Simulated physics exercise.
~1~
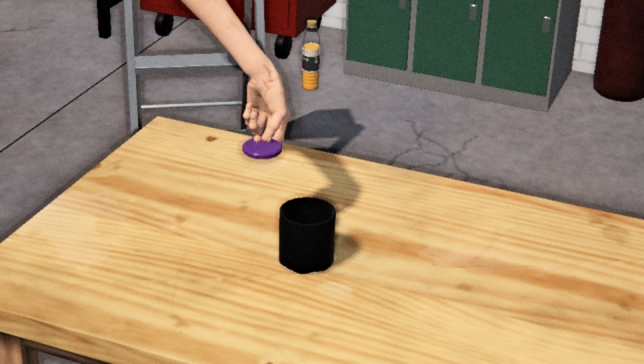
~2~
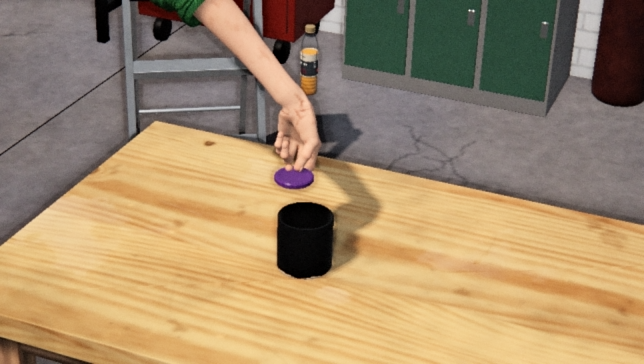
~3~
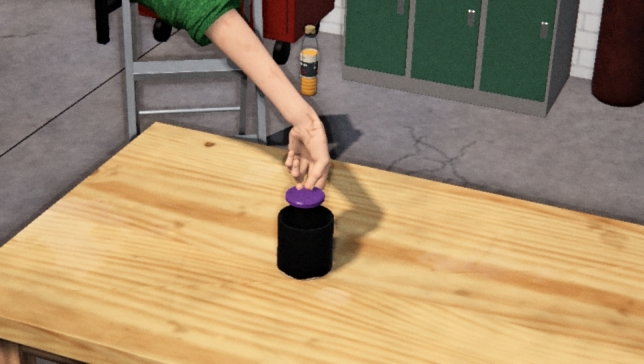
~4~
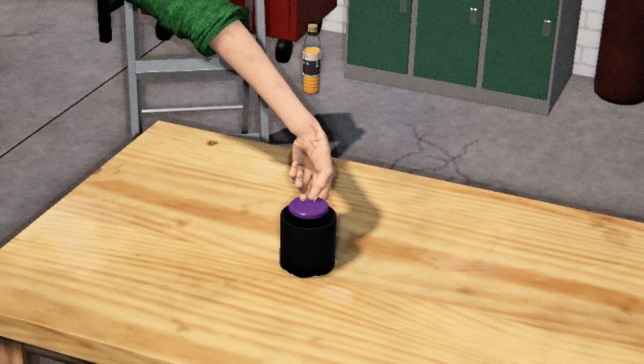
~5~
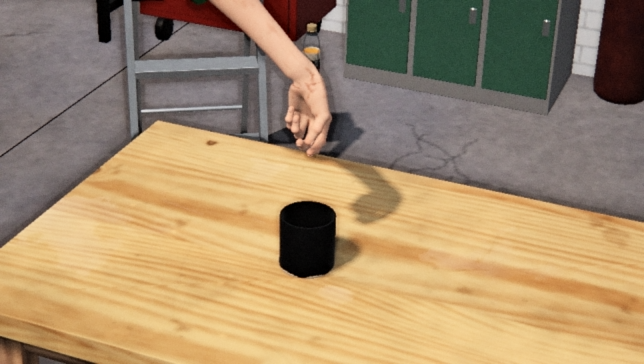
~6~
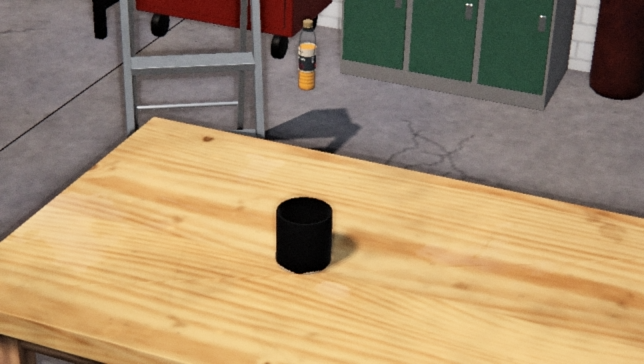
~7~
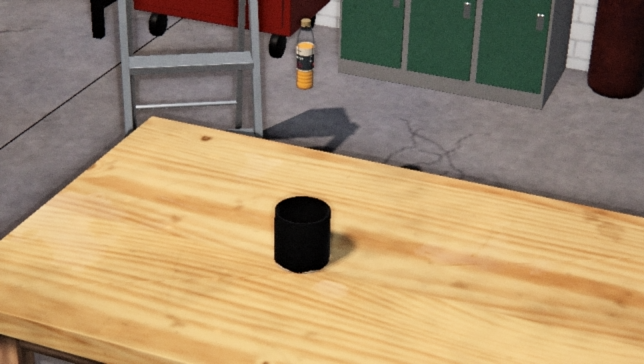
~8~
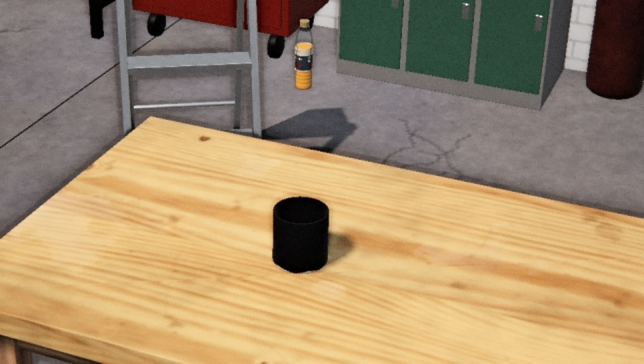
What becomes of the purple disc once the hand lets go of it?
It slips past the rim and drops into the black pot, leaving the top uncovered.
